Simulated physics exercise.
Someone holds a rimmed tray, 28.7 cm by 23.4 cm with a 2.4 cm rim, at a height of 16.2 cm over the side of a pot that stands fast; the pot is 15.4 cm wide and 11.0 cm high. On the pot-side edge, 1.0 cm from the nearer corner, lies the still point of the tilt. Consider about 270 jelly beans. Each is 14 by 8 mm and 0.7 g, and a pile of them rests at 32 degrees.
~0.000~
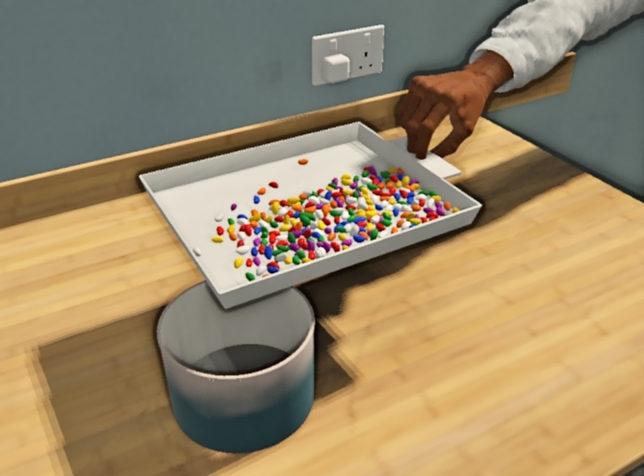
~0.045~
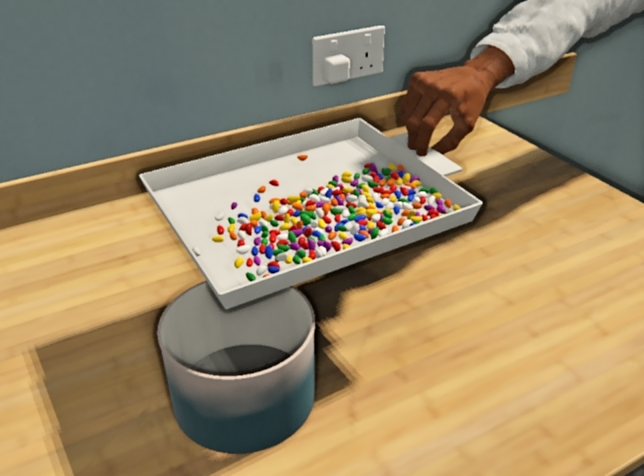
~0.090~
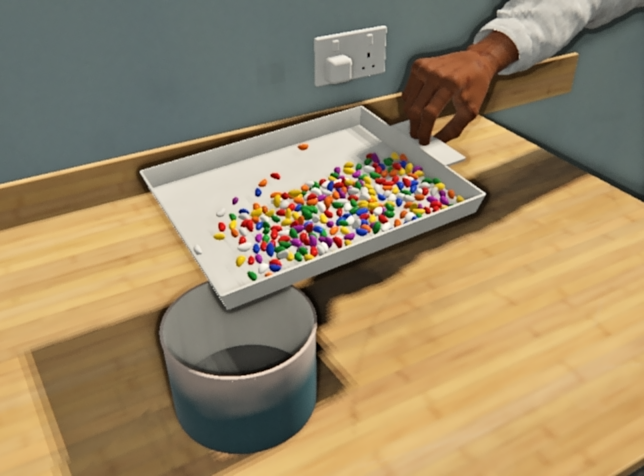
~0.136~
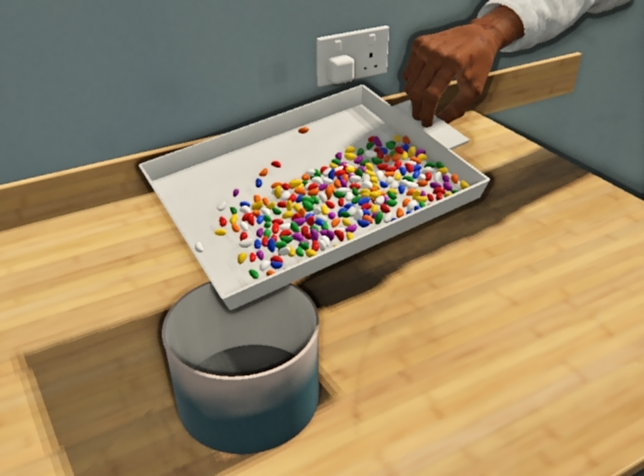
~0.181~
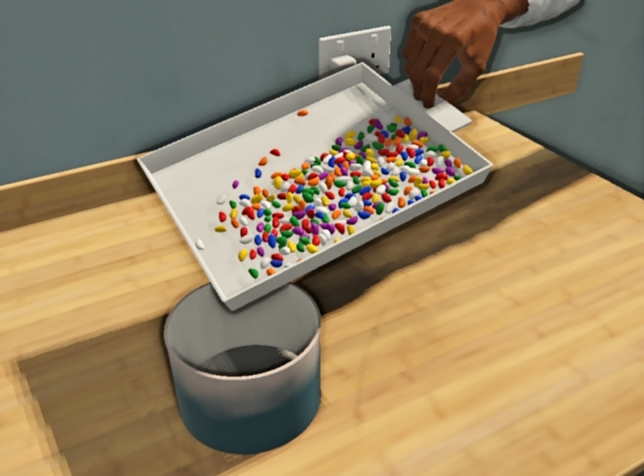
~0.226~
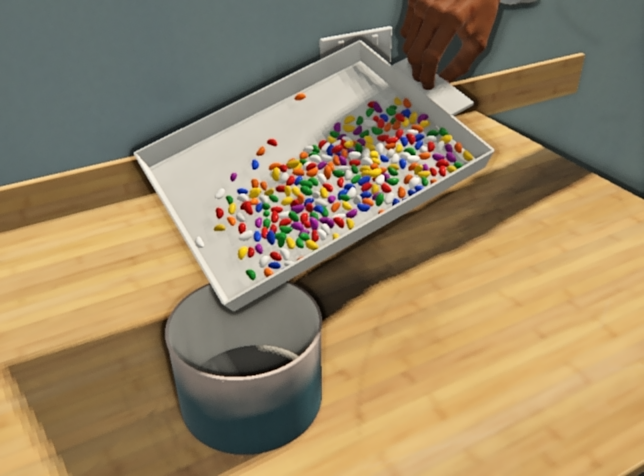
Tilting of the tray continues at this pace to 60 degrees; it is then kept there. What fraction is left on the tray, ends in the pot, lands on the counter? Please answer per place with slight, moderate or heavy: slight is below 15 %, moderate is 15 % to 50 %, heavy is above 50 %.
Per place: Tray moderate, pot slight, counter heavy.
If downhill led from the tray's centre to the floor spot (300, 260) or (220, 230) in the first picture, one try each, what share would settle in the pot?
The share comes to roughly 5 in a hundred, then roughly 10 in a hundred.
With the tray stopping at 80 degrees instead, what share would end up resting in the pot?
Roughly 5 %.
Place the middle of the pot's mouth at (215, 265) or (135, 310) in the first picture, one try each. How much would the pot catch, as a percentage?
The shares would be near 0 and 5 per cent respectively.
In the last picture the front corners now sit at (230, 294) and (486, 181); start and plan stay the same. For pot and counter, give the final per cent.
You'd end with pot at 5 and counter at 35.
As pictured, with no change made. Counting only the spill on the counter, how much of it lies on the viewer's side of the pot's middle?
Near 90 in a hundred.
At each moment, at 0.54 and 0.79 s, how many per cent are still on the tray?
Around 100 first, about 60 after.
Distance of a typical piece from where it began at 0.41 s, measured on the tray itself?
About 2 cm.
After 0.41 s, tilt 40 degrees; the tray holds 100 %, the pot 0 %.
Then, at 0.54 s, tilt 55 degrees; the tray holds 100 %, the pot 0 %.
After 0.79 s, tilt 60 degrees; the tray holds 60 %, the pot 0 %.
At rest (2.6 s), tray 35 %, pot 5 %, counter 55 %.
